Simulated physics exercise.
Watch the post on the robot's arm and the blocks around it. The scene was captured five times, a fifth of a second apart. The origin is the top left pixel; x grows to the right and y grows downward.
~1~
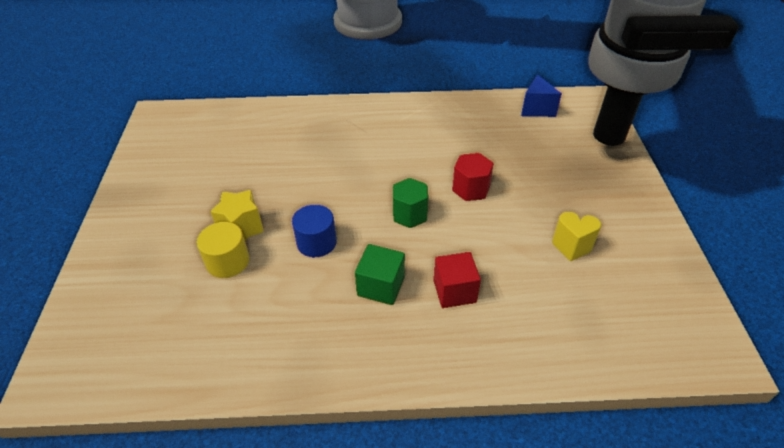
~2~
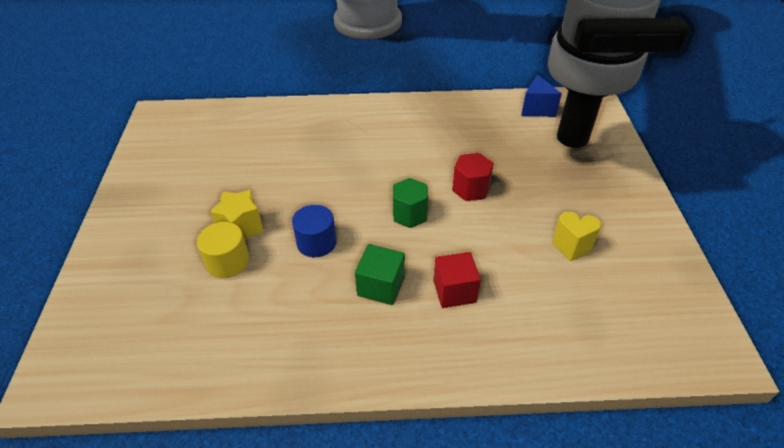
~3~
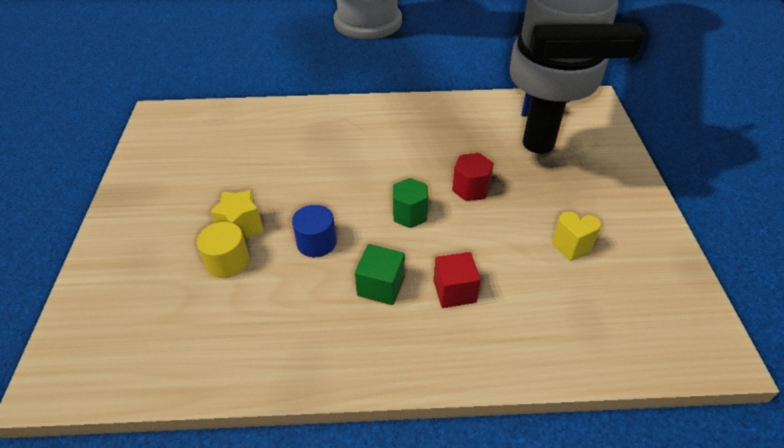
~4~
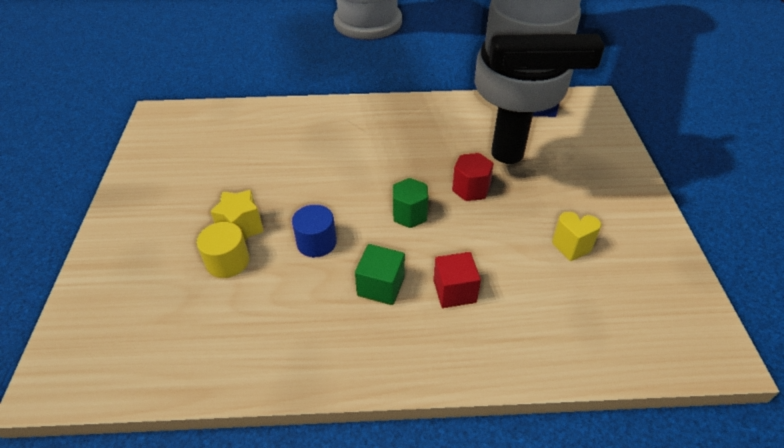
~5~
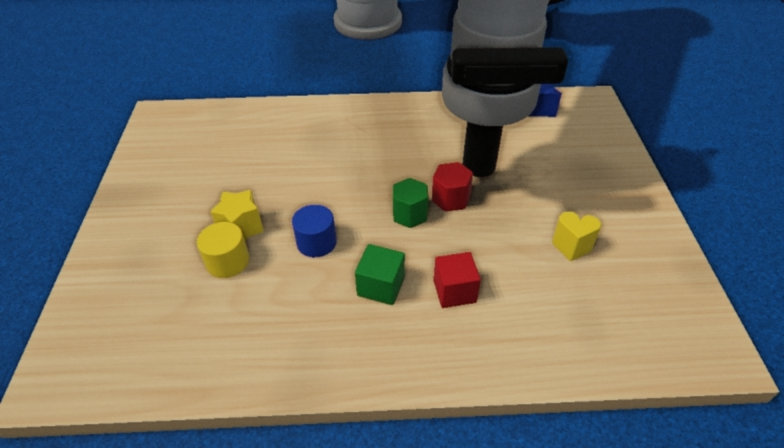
A robot arm sweeps its black post leftward across a wooden board of coloured blocks, then nudges the red hexagonal block left.
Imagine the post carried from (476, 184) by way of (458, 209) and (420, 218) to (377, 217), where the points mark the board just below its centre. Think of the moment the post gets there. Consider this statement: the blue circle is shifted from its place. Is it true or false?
True
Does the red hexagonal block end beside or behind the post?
Going by the path, no.
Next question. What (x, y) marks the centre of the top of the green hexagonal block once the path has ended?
The point I'd pick in the picture is (302, 199).
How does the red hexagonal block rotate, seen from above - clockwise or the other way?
Short answer: Clockwise.
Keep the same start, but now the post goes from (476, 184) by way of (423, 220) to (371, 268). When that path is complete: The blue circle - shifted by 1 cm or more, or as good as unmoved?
It is shoved along.
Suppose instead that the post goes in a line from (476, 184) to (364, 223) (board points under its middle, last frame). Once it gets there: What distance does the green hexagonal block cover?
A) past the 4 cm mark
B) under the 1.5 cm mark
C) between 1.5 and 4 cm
Option A.
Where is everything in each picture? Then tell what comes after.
Post's lower end (609, 136); blue circle (313, 218); green square (380, 262); green hexagonal block (410, 190); red hexagonal block (474, 164), in the first frame.
Post (573, 138); blocks still, in the second frame.
Post (538, 144); blocks still, in the third frame.
Post (508, 154); blocks still, in the fourth frame.
Post (479, 166); blue circle (313, 218); green square (380, 262); green hexagonal block (410, 190); red hexagonal block (453, 174), in the fifth frame.
On the path given first. One third of the way, post (460, 191); green hexagonal block (389, 196); red hexagonal block (425, 190), turned 35° clockwise.
Two thirds of the way, post (420, 201); green hexagonal block (346, 202); red hexagonal block (383, 198), turned 40° clockwise.
At the end, post (377, 199); blue circle (282, 225); green square still; green hexagonal block (302, 199); red hexagonal block (339, 196), turned 40° clockwise.
